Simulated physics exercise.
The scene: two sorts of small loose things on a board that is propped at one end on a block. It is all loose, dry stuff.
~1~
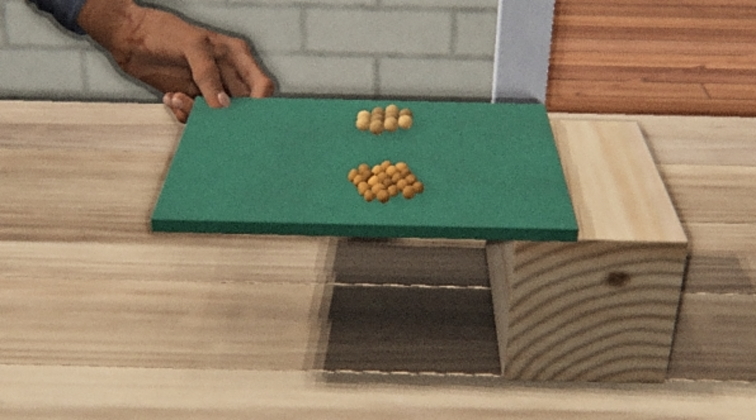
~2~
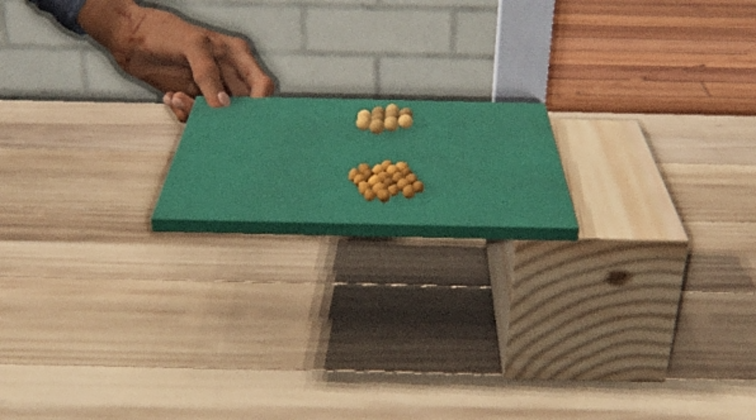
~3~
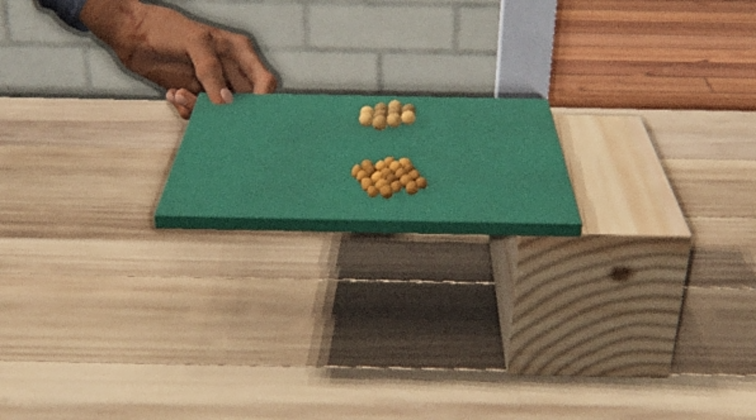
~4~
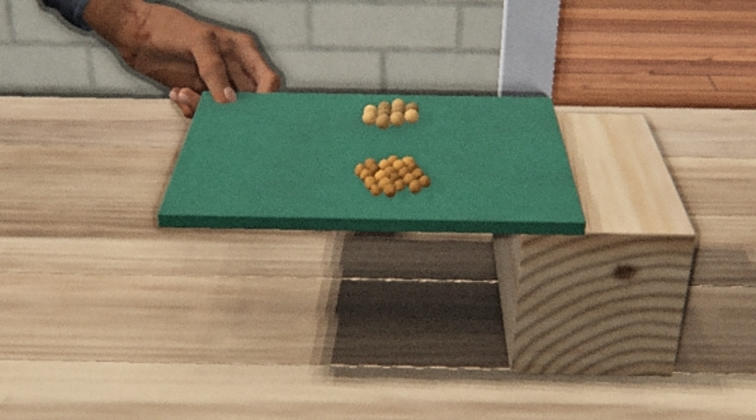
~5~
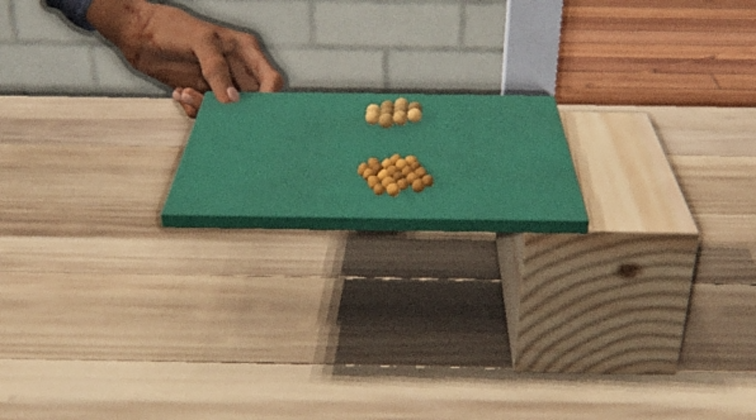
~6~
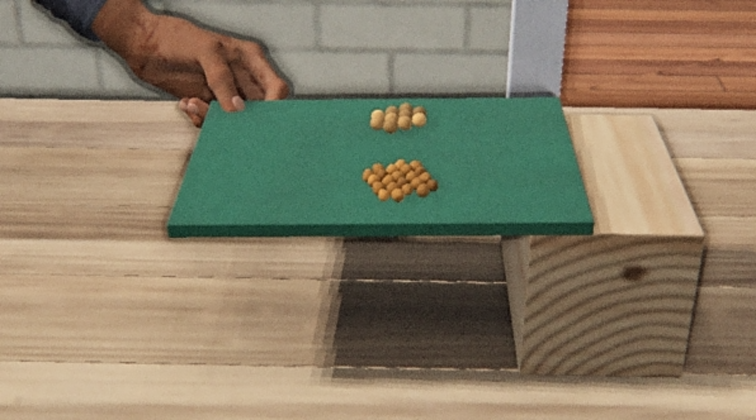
The video shows a hand at the left end of a green board whose right end rests on a wooden block, with two small groups of round, tan and orange-brown pieces on top; the held end dips very slightly while the pieces keep their places on the board.
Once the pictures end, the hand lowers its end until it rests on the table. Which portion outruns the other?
The far portion goes farther.
Then, 0.45 s on from there, board sloping at 13°; near portion the whole lot still on the board; far portion the whole lot still on the board.
Then, 0.94 s on from there, board sloping at 27°; near portion the whole lot still on the board; far portion mostly up to a board's length out.
Then, 1.51 s on from there, board resting at 30°; near portion mostly less than half a board's length out; far portion mostly one to two board lengths out.
In the end, board resting at 30°; near portion mostly less than half a board's length out; far portion mostly more than two board lengths out, near a third gone off the table; the far portion has gone farther.
